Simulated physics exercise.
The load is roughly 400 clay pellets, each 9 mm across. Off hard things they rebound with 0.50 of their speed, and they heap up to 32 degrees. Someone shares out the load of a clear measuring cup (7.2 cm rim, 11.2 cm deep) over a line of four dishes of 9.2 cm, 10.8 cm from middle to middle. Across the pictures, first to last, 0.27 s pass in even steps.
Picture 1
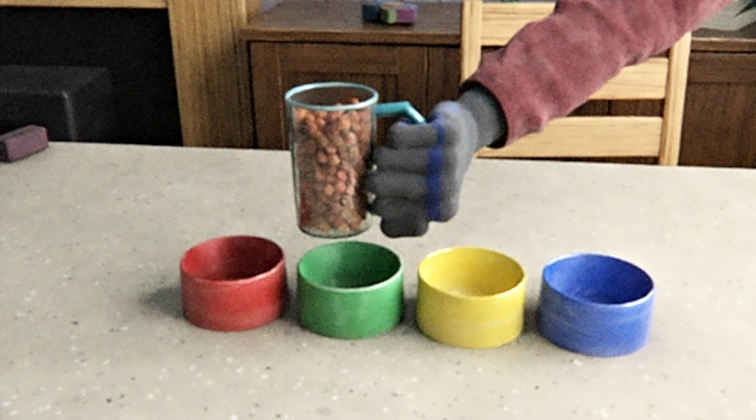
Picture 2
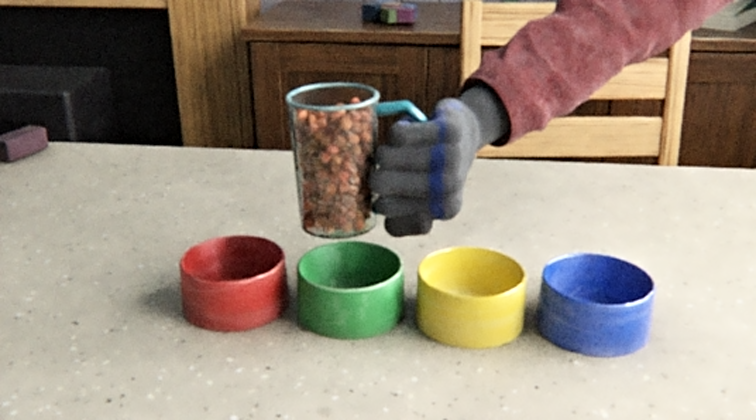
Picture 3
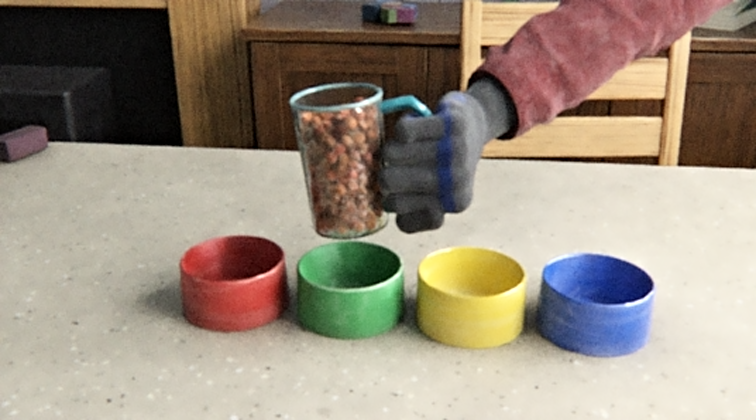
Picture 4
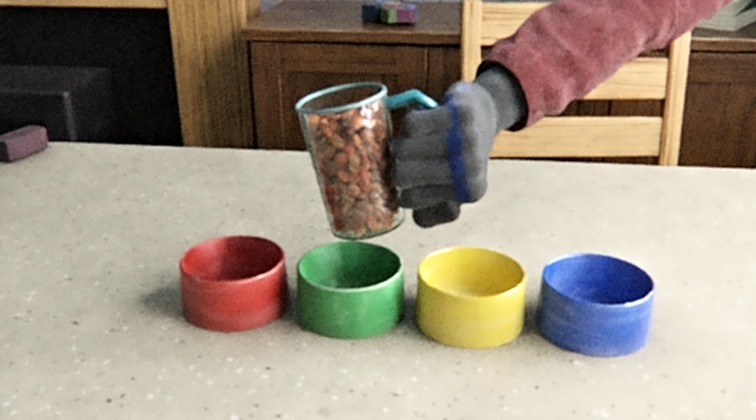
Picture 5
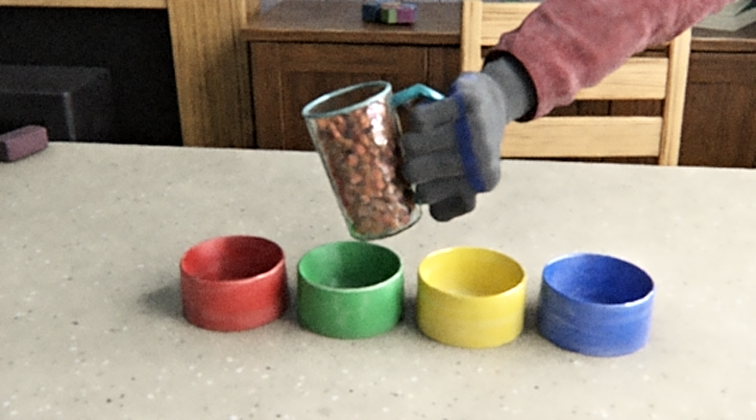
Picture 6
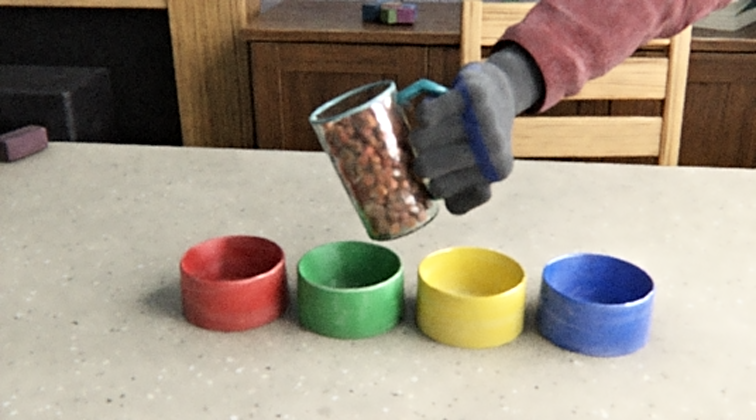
A gloved hand in a dark red sleeve reaches in from the upper right, holding a clear cup of reddish-brown pellets above a pale speckled tabletop, seen from the front and slightly above. Four empty dishes, red, green, yellow and blue from left to right, stand below, with wooden furniture behind. The hand slowly tilts the cup leftward while shifting it slightly right, and the camera stays still.
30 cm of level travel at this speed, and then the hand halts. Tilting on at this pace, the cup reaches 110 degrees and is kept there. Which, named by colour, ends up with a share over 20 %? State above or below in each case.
In each case: Red below, blue above, green below, yellow above, counter below.
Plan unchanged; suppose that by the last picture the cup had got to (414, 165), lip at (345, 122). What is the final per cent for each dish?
It'd finish with red at 0, blue at 100, green at 0 and yellow at 0.
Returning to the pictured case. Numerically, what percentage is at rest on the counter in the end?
Around 15 percent, I'd guess.
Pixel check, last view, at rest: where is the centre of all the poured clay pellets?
(532, 304) or so.
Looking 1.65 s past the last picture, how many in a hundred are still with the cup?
20 %.
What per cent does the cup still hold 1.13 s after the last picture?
Close to 45 % of the load.
Then, 0.68 s after the last picture, tilt 94 degrees; cup holds 95 %.
Then, 1.13 s after the last picture, tilt 110 degrees; cup holds 45 %, yellow 40 %.
Then, 1.65 s after the last picture, tilt 110 degrees; cup holds 20 %, blue 25 %, yellow 40 %.
In the end, red 0 %, blue 45 %, green 0 %, yellow 40 %, counter 15 %.
